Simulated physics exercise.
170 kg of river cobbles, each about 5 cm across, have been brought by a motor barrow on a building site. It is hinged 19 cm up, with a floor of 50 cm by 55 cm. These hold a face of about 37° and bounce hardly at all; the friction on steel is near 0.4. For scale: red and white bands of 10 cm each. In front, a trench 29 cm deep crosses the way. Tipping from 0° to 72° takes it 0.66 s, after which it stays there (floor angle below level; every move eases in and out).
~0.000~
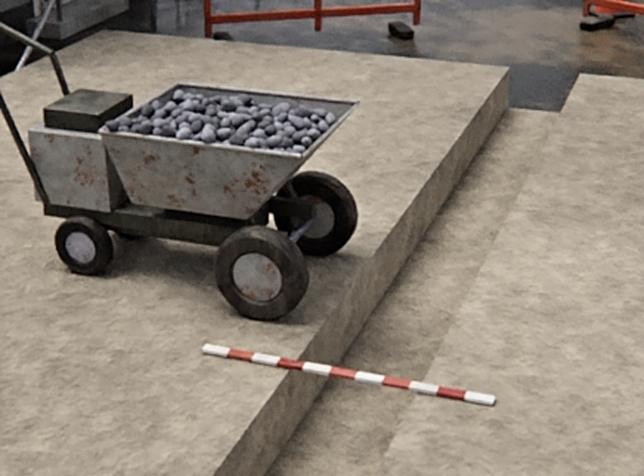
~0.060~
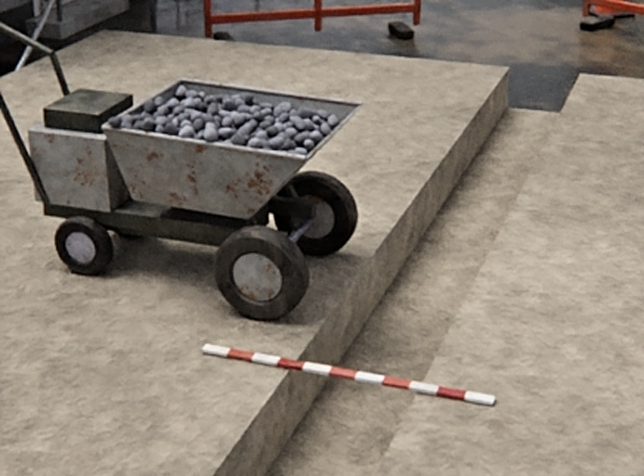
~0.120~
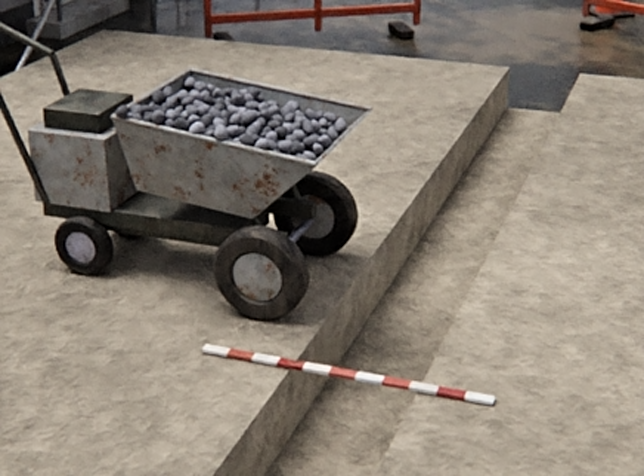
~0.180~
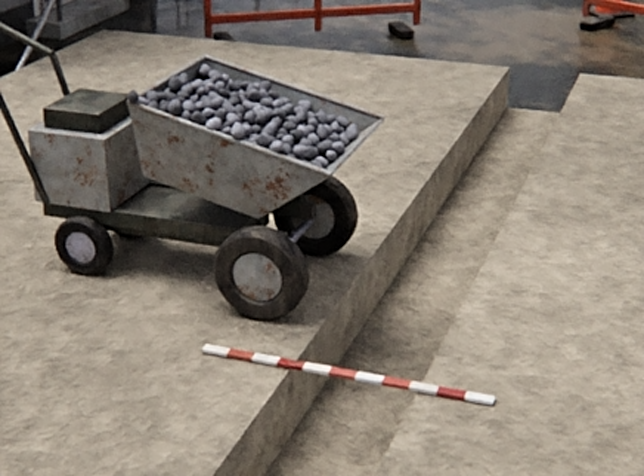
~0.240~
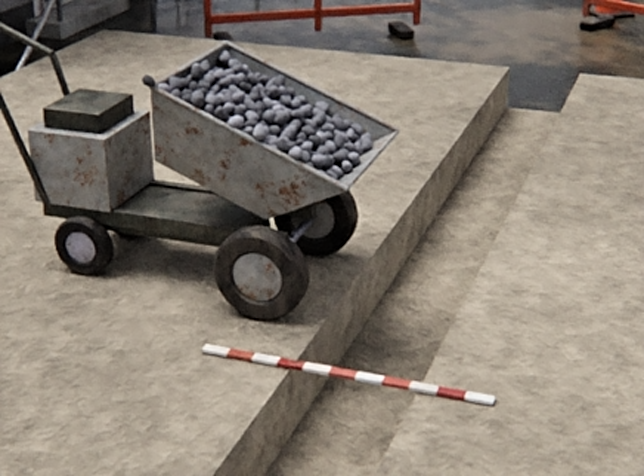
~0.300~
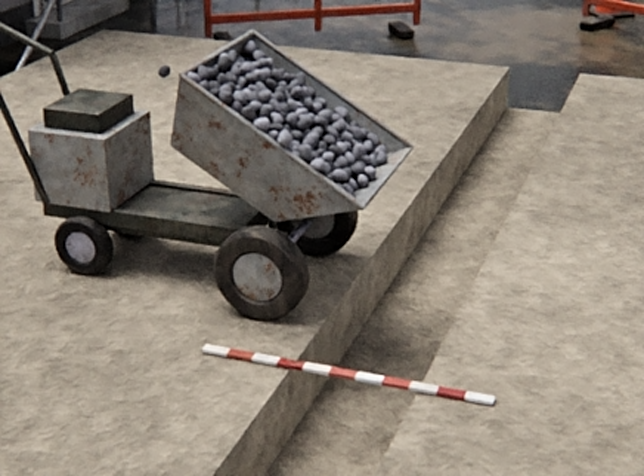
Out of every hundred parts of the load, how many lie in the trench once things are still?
Around 42 out of 100.
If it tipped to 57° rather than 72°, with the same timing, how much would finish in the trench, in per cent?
Expect roughly 35 per cent.
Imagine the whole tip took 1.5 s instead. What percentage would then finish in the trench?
Estimate: About 60 %.
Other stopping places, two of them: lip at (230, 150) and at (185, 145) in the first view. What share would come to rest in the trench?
95 and 90 %.
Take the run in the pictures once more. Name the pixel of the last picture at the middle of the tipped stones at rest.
Roughly at pixel (488, 311).
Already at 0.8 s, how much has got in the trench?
10 per cent or so by then.
After 0.5 s the floor is at 61°; 100 % in the skip; the foremost stones are at (405, 245).
After 0.8 s the floor is at 72°; 64 % in the skip, 11 % in the trench, 24 % past the trench; the foremost stones are at (517, 323).
After 1.1 s the floor is at 72°; 16 % in the skip, 26 % in the trench, 58 % past the trench; the foremost stones are past the picture's edge.
After 3.1 s the floor is at 72°; 0 % in the skip, 42 % in the trench, 58 % past the trench; the foremost stones are past the picture's edge.
